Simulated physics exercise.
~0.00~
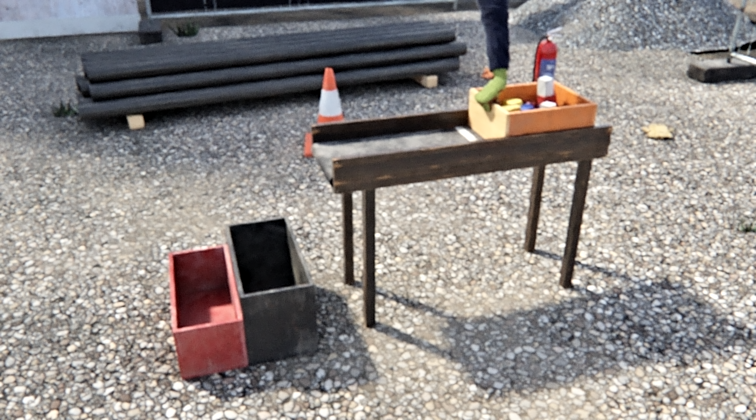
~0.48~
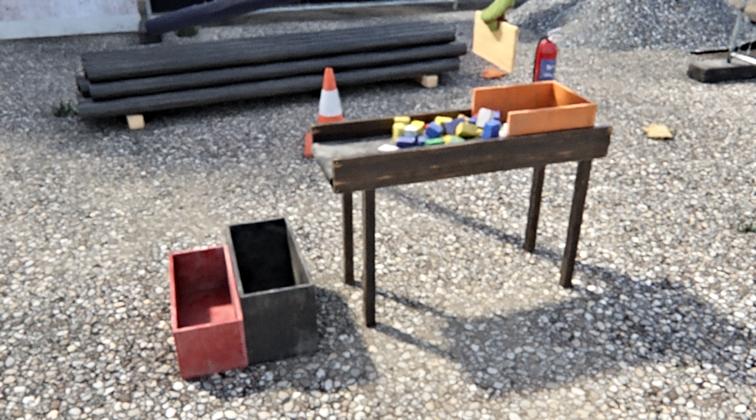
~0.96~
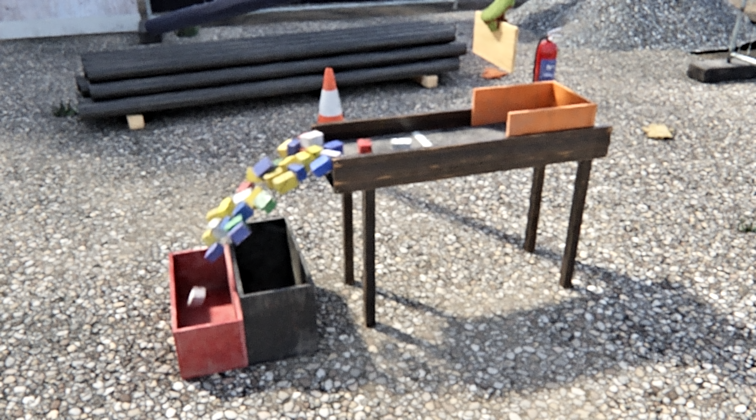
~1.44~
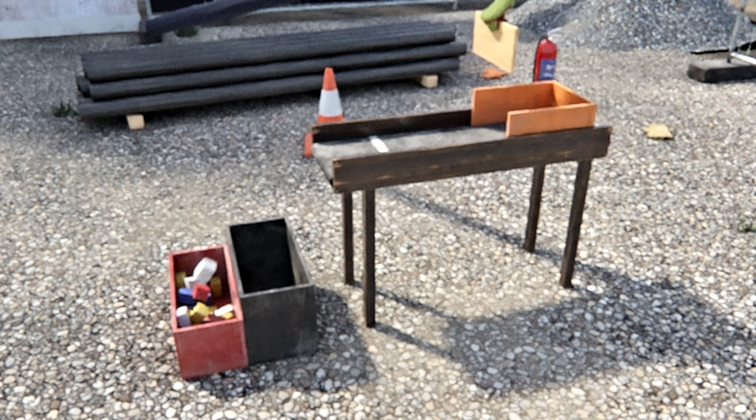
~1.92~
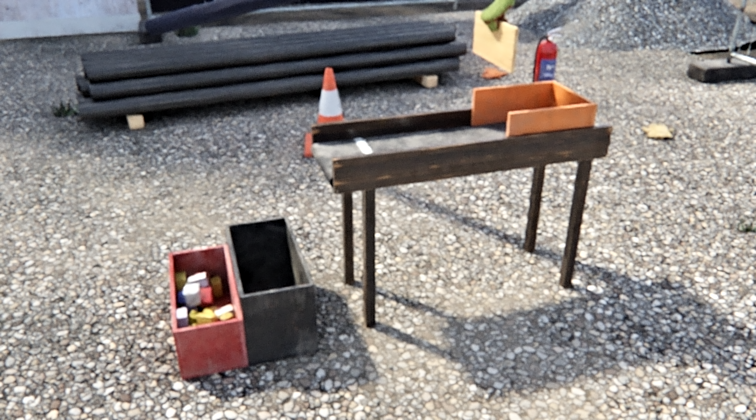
On sunlit gravel, colourful toy bricks leaving an orange pen, riding a raised belt left and flying into the red tub.
